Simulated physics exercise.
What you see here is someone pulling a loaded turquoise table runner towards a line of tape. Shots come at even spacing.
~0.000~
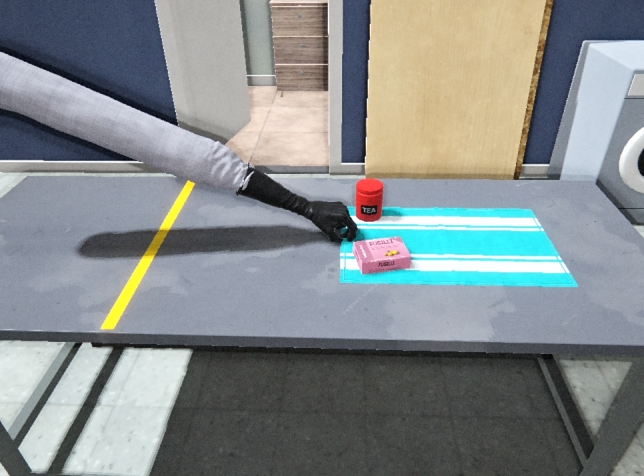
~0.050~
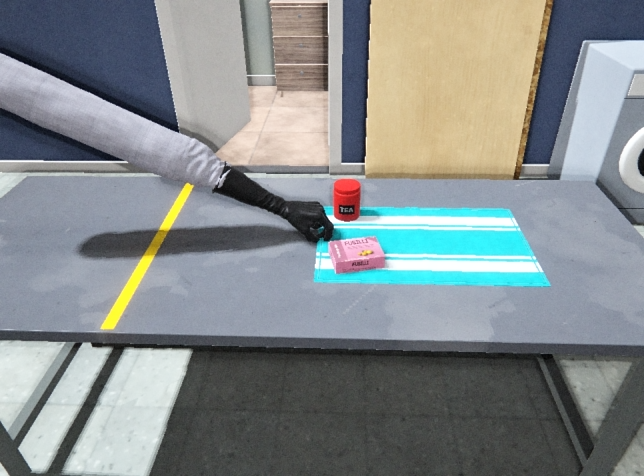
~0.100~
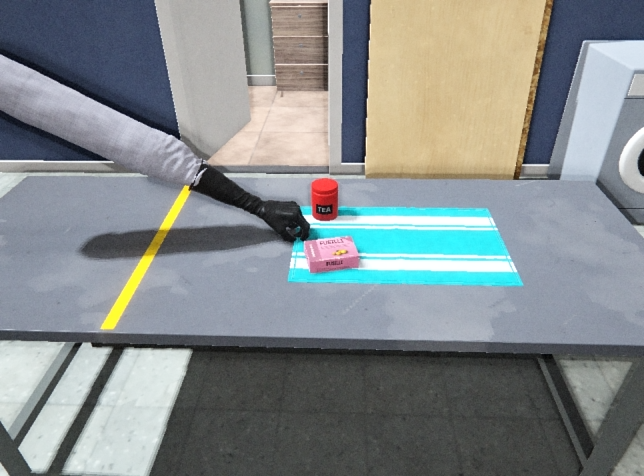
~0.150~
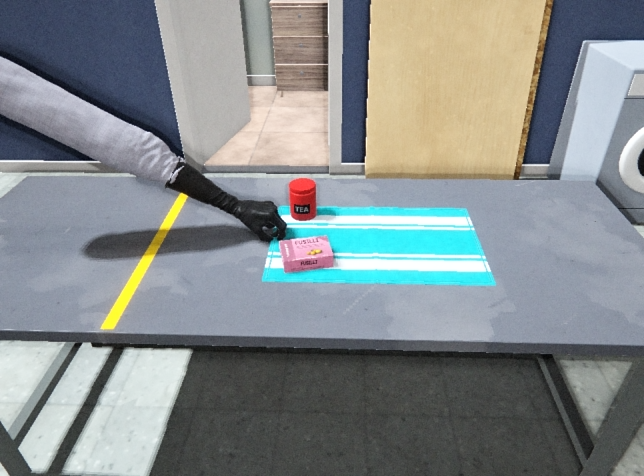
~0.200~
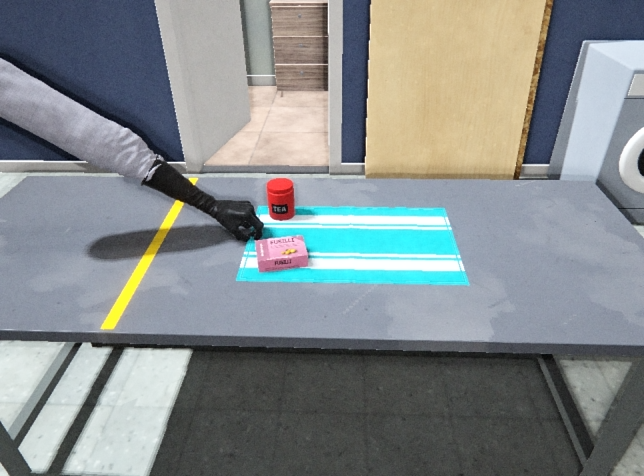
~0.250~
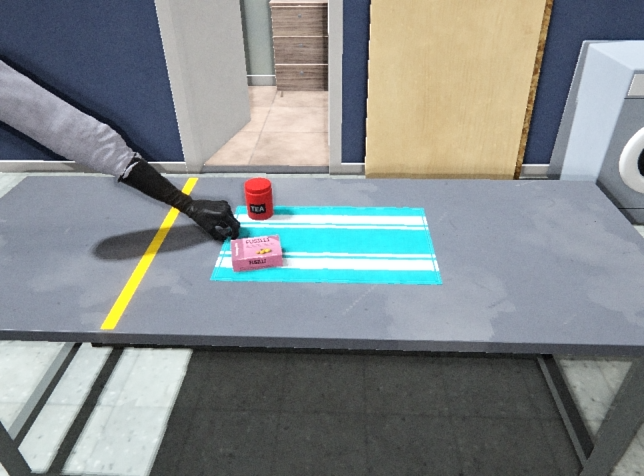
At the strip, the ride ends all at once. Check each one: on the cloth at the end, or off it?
At the end, the pink packet is off the cloth, the red jar is off the cloth.
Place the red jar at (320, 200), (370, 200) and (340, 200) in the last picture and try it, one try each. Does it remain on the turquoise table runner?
At the first it remains aboard; at the second it stays on; at the third it is still on the cloth.
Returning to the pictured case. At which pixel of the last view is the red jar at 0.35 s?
(216, 199), roughly.
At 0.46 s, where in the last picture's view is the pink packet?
It is roughly at (160, 252).
By 0.35 s, hem short of the tape; pink packet on the cloth near (207, 252); red jar on the cloth near (216, 199).
By 0.46 s, hem at the tape; pink packet on the cloth near (160, 252); red jar on the cloth near (174, 198).
When it is over, hem at the tape; pink packet ahead of the hem near (133, 252); red jar knocked over near (136, 202). The pink packet shoots off the front and the red jar slides clear of the cloth.
